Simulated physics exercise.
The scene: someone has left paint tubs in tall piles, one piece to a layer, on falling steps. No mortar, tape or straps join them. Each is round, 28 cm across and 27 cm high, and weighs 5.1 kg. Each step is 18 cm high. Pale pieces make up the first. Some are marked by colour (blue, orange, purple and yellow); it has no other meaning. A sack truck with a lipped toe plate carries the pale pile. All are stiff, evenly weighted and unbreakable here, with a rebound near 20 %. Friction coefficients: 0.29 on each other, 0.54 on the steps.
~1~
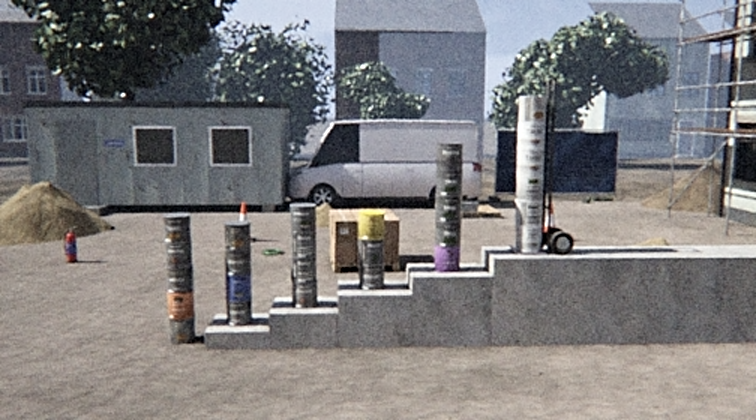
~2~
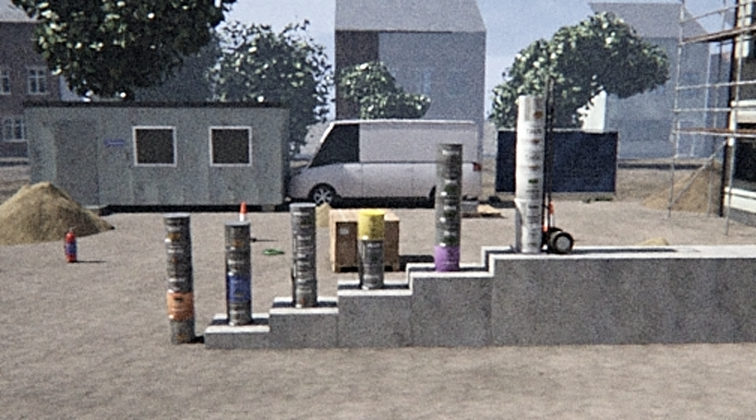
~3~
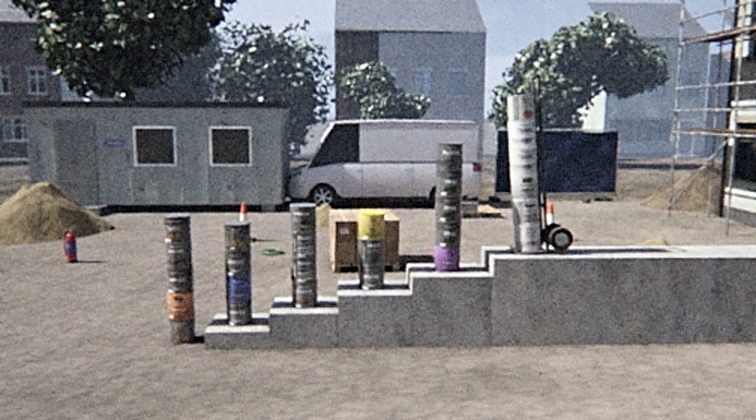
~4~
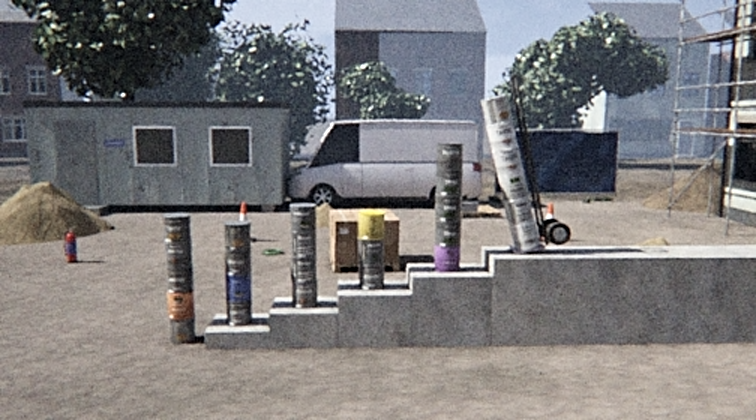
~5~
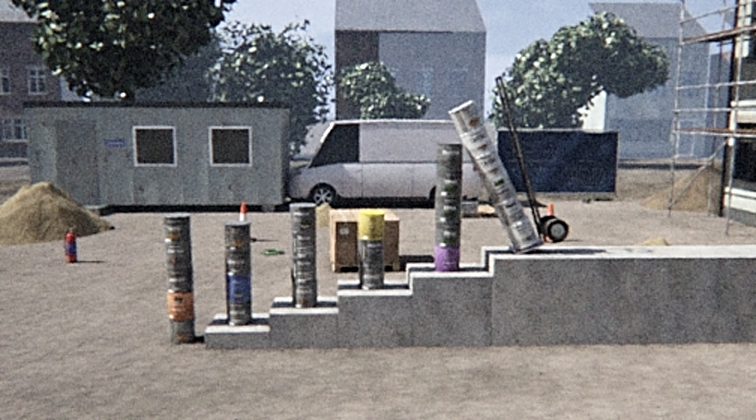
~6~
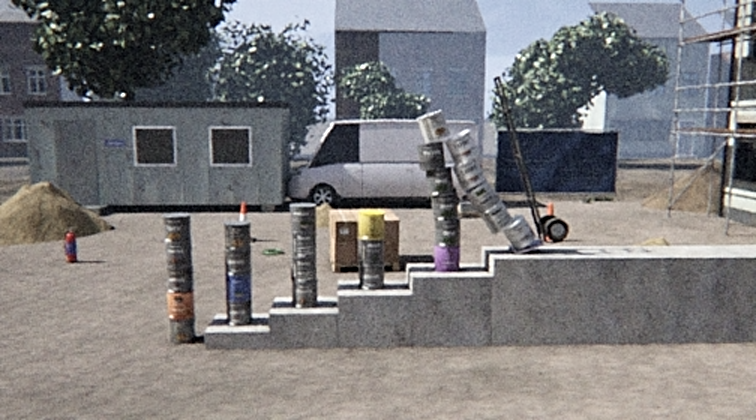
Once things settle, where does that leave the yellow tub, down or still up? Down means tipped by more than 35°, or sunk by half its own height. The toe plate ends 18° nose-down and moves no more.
In the end the yellow tub falls.
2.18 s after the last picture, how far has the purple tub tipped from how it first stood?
Roughly 0°.
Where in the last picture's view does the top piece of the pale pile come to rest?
Around (117, 318).
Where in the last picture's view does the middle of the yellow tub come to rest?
Around (271, 350).
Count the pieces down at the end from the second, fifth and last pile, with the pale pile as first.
Pieces: Second 3, fifth 0, last 0.
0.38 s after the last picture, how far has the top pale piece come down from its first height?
Roughly 40 cm.
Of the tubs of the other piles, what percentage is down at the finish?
About 35 per cent.
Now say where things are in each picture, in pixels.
In the first picture (places mark the middle of the side facing us), truck frame (553, 115) 0° forward; yellow tub (372, 227); purple tub (450, 260); blue tub (236, 289); the rest undisturbed.
The second picture shows truck frame (552, 115) 1° forward; yellow tub (372, 227).
The third picture shows truck frame (540, 112) 5° forward, top of the pale pile leaning 4°; yellow tub (372, 227); the rest undisturbed.
The fourth picture shows truck frame (522, 111) 13° forward, top of the pale pile leaning 14°; yellow tub (372, 227); the rest undisturbed.
The fifth picture shows truck frame (510, 111) 17° forward, top of the pale pile leaning 27°; yellow tub (372, 227); the rest undisturbed.
The sixth picture shows truck frame (508, 111) 18° forward, top of the pale pile leaning 20°; yellow tub (372, 227); purple tub (450, 260); blue tub (236, 289); steepest lean 7°, the tub at (433, 157); 3 disturbed, none down.
Then, 0.38 s after the last picture, 6 of the pale pile down; 3 of the 21 other tubs down; yellow tub unmoved.
Then, 1.10 s after the last picture, 6 of the pale pile down; 4 of the 21 other tubs down; yellow tub leaning 28°.
Then, 2.18 s after the last picture, 6 of the pale pile down; 7 of the 21 other tubs down; yellow tub upside down.
By the end, 6 of the pale pile down; 7 of the 21 other tubs down; yellow tub on its side; blue tub unmoved; orange tub unmoved. As the last picture would show them, middles, yellow tub near (271, 350), blue tub near (237, 286).
